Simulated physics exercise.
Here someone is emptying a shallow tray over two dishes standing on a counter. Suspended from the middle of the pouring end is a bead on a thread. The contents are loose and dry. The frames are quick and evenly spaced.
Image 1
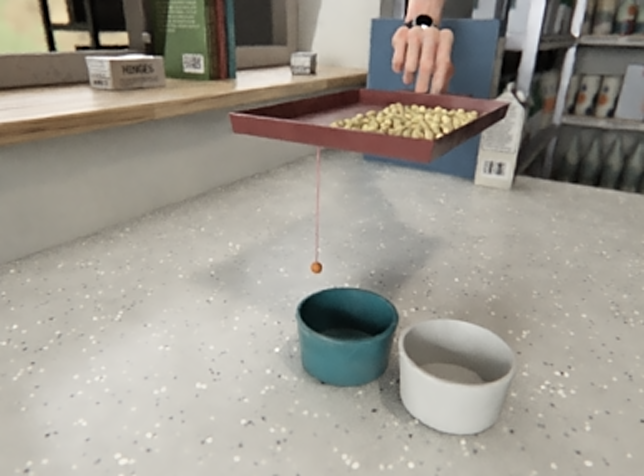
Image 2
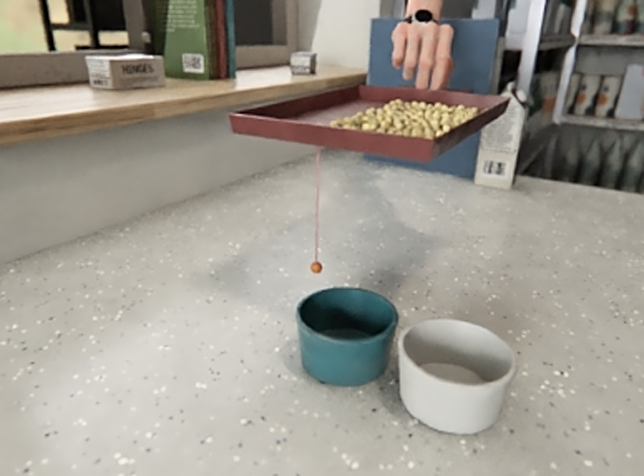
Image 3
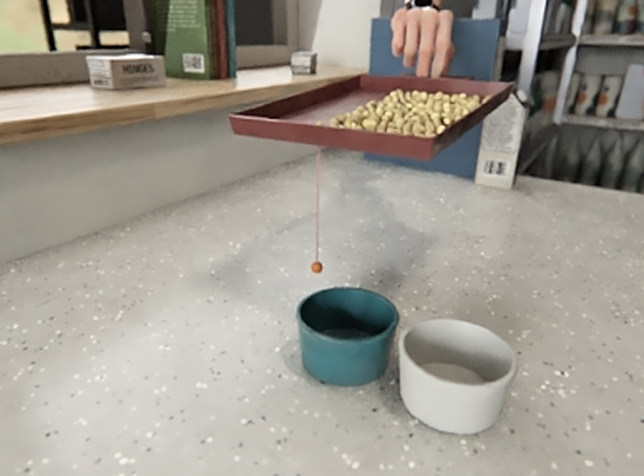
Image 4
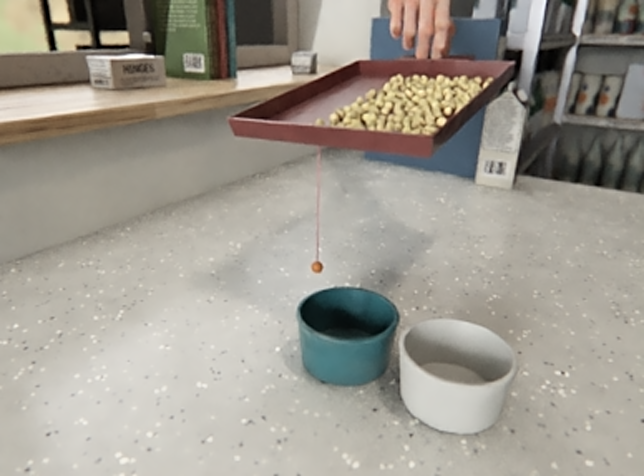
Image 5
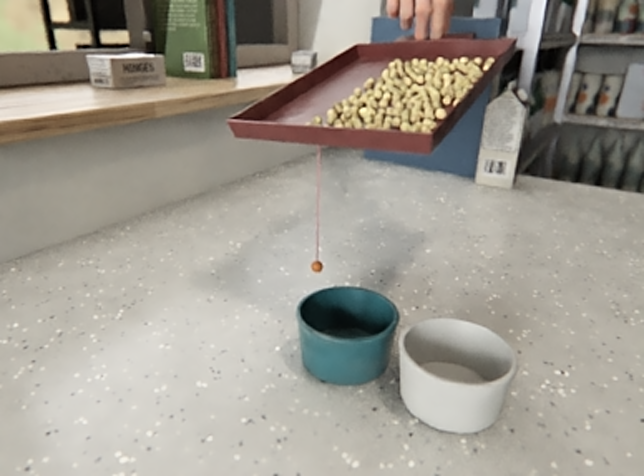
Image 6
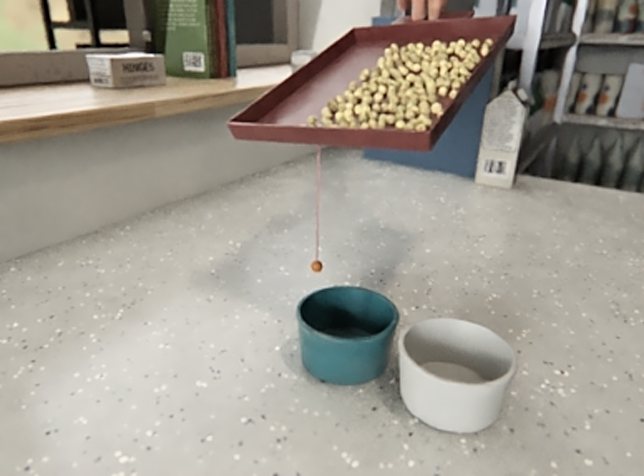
A red tray of pale soya beans, held by a hand at its far side above a teal dish and a white one, steadily tilted toward the viewer as its back rose and the beans shifted forward.
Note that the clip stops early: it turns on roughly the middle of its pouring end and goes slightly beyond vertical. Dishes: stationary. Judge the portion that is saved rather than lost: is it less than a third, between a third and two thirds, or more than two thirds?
The saved portion is less than a third.
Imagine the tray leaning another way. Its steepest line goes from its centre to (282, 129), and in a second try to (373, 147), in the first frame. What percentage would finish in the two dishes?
First case: 0 %; second case: 70 %.
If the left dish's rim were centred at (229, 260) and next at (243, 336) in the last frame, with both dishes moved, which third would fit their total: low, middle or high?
At the first spot I'd expect the middle third, and at the second spot under a third.
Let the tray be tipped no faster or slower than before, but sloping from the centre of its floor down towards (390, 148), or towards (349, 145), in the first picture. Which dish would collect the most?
Tries in order: The one to the left, the one to the left.
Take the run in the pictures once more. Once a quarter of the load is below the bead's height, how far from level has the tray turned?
Angle: Close to 105°.
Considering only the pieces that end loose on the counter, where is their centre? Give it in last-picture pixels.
Approximate centre, last frame: (198, 331).
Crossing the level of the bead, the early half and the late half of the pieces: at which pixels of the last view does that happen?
At (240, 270) for the first part, then at (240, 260) for the others.
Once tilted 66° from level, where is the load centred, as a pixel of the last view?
The middle of the pieces shows up near (300, 116).
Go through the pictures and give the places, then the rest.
In the first picture, corners of the pouring end at (233, 113) and (431, 139), level; middle of the load at (410, 124), soya beans; left dish at (321, 356); right dish at (436, 401); bead on its thread at (316, 268).
In the second picture, corners of the pouring end at (233, 113) and (431, 138), level; middle of the load at (410, 122).
In the third picture, corners of the pouring end at (233, 115) and (431, 137), tipped barely, lowest at the left corner; middle of the load at (411, 115).
In the fourth picture, corners of the pouring end at (232, 117) and (430, 134), tipped a little, lowest at the left corner; middle of the load at (412, 104).
In the fifth picture, corners of the pouring end at (231, 119) and (429, 132), tipped a little, lowest at the left corner; middle of the load at (410, 93).
In the sixth picture, corners of the pouring end at (230, 122) and (427, 129), tipped clearly, lowest at the left corner; middle of the load at (406, 84), about two thirds on the move; left dish at (321, 354); right dish at (436, 400).
Soon, tray tipped steeply; most on the tray; a stray few outside both; a small part in the air.
A while on, tray tipped past a quarter turn; about a quarter on the tray; about a third outside both; about half in the air.
Towards the end, tray tipped past a quarter turn; a stray few in the left dish; nearly all outside both.
Finally, tray tipped past a quarter turn; none in the right dish; a stray few in the left dish; nearly all outside both.
